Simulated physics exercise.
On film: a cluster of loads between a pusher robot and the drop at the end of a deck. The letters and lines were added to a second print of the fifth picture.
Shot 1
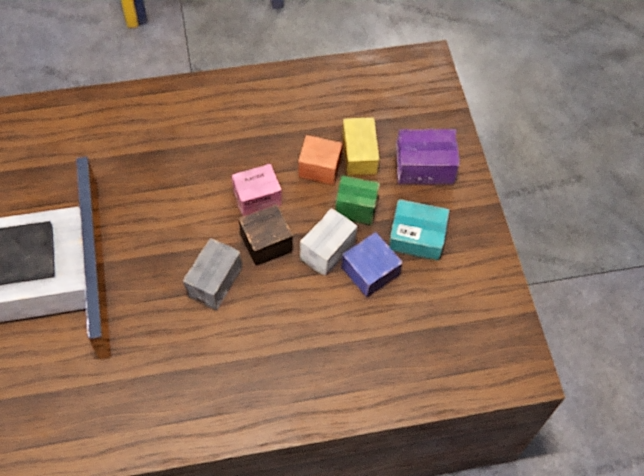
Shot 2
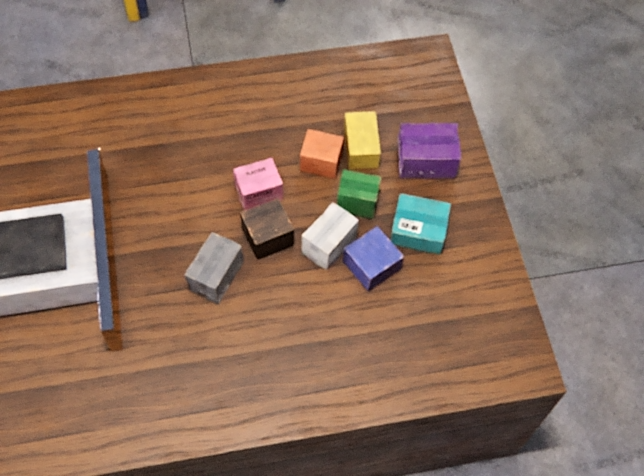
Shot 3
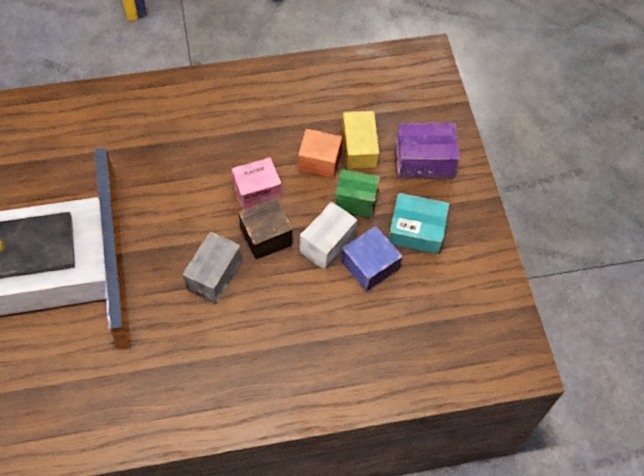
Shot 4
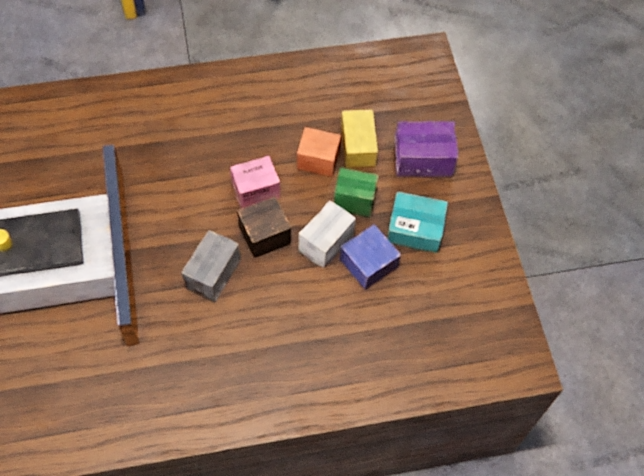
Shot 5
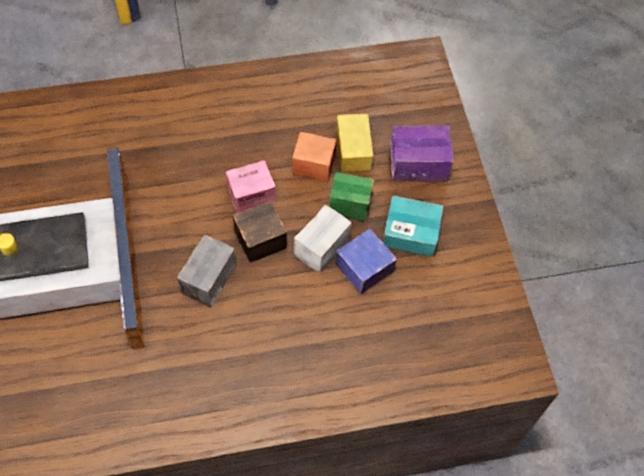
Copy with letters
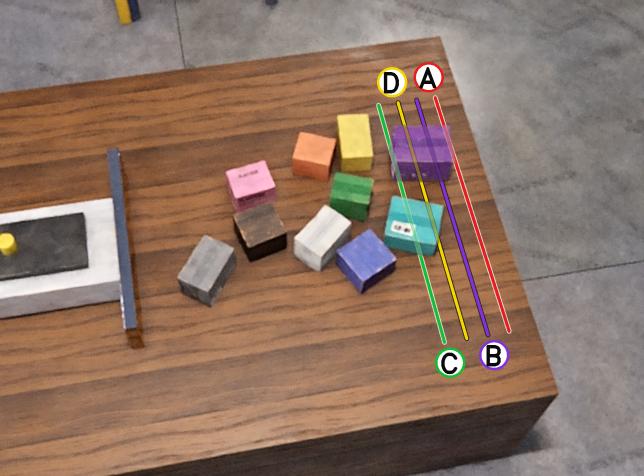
On a wooden deck above a grey concrete floor, a cluster of coloured blocks sits to the right of a white pusher robot with a dark upright blade. The robot edges a short way right toward the grey box, a yellow knob on its top coming into view, while the blocks stay in place, untouched.
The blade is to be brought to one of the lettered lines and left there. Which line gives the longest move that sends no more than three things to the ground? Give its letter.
Up to line D.
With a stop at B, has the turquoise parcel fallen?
Yes.
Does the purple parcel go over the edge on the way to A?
Yes.
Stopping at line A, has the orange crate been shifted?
Yes.
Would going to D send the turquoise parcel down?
Yes.
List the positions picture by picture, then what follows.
In the first frame, robot (15, 253); black crate (267, 235); turquoise parcel (419, 230).
In the second frame, robot (27, 246); white parcel (330, 237).
In the third frame, robot (36, 244); yellow crate (361, 140).
In the fourth frame, robot (44, 240); grey box (212, 266).
In the fifth frame, robot (49, 244); orange crate (314, 156); blue crate (366, 261); black crate (261, 232).
On the copy, A at (469, 206); B at (450, 209); C at (409, 215); D at (430, 212).
On D. First, robot (166, 227); grey box (267, 264); pink box (256, 188).
Then, robot (280, 210); turquoise parcel (464, 222); purple parcel (436, 152).
Finally, robot (365, 197); purple parcel over the edge; turquoise parcel over the edge; two fallen.
By contrast, A drops five; B drops five; C is within the limit but short.
